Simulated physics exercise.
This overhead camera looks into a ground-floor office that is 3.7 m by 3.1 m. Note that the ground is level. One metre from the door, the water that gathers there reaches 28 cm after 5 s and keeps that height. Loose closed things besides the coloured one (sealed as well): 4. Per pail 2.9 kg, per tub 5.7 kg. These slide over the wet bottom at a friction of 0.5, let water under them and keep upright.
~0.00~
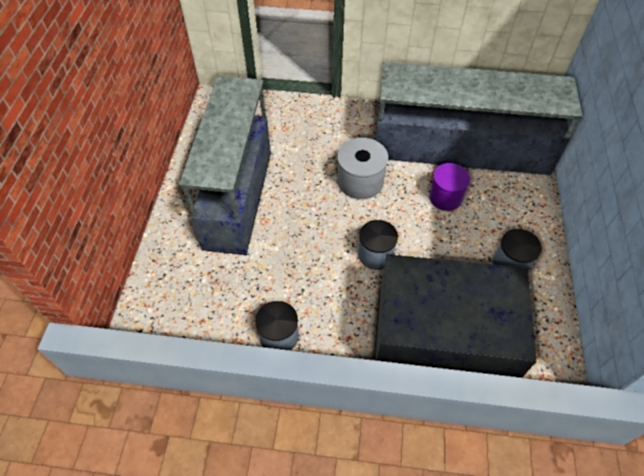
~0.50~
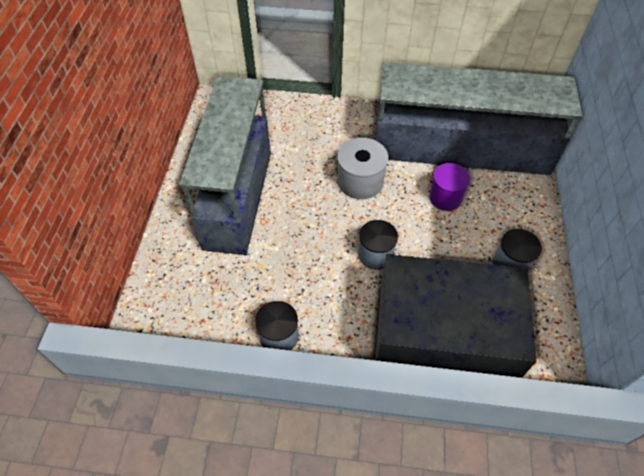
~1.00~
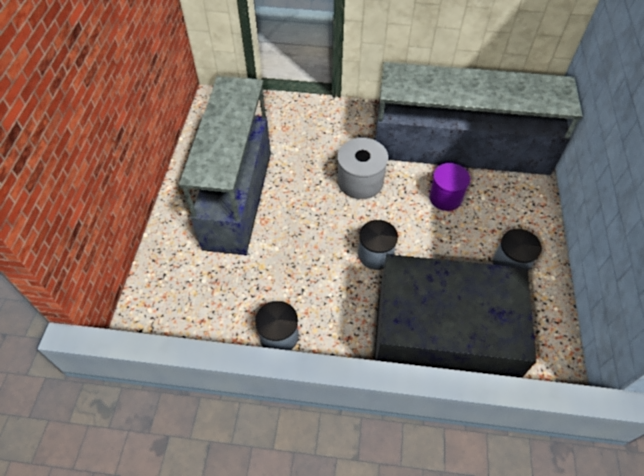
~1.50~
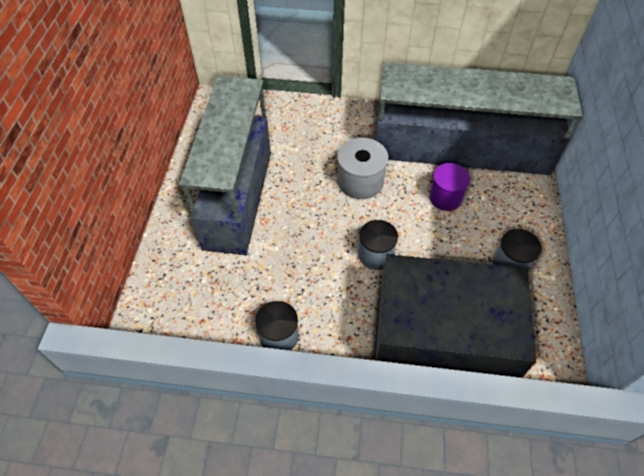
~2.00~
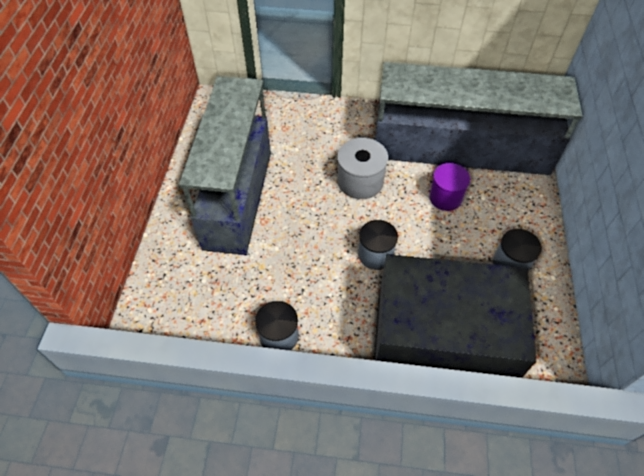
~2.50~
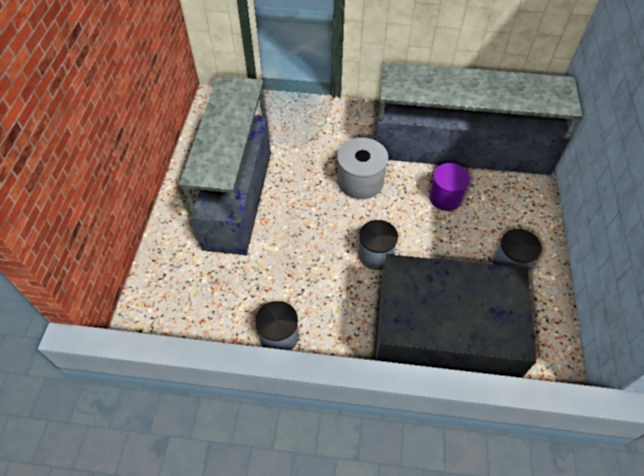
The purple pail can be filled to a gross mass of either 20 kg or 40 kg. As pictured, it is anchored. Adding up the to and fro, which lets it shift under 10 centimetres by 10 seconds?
Outcome: The small mass serves.
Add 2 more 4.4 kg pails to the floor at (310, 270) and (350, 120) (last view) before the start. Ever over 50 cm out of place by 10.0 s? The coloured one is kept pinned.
Taking them in order, the first is beyond the line and the second is inside the line.
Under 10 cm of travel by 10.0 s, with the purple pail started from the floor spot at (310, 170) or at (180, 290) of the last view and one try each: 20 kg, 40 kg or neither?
In that order: It takes the larger; the smaller is enough.
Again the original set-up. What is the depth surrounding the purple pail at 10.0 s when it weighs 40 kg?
8 cm, roughly.
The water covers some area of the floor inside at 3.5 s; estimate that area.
I'd put it close to 2.5 m2.
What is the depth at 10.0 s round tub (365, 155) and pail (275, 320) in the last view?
Around 9 cm and 12 cm.
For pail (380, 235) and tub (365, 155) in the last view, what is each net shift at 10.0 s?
Shifts: 150 cm / 120 cm.
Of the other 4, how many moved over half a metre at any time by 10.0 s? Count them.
The total is 4.
After 3.5 s the purple pail would be 0 cm from its start with 20 kg and 0 cm from its start with 40 kg; 0 cm of water round it then.
After 4.5 s the purple pail would be 0 cm from its start with 20 kg and 0 cm from its start with 40 kg; 1 cm of water round it then.
After 7.0 s the purple pail would be 0 cm from its start with 20 kg and 0 cm from its start with 40 kg; 2 cm of water round it then.
After 10.0 s the purple pail would be 0 cm from its start with 20 kg and 0 cm from its start with 40 kg; 8 cm of water round it then.
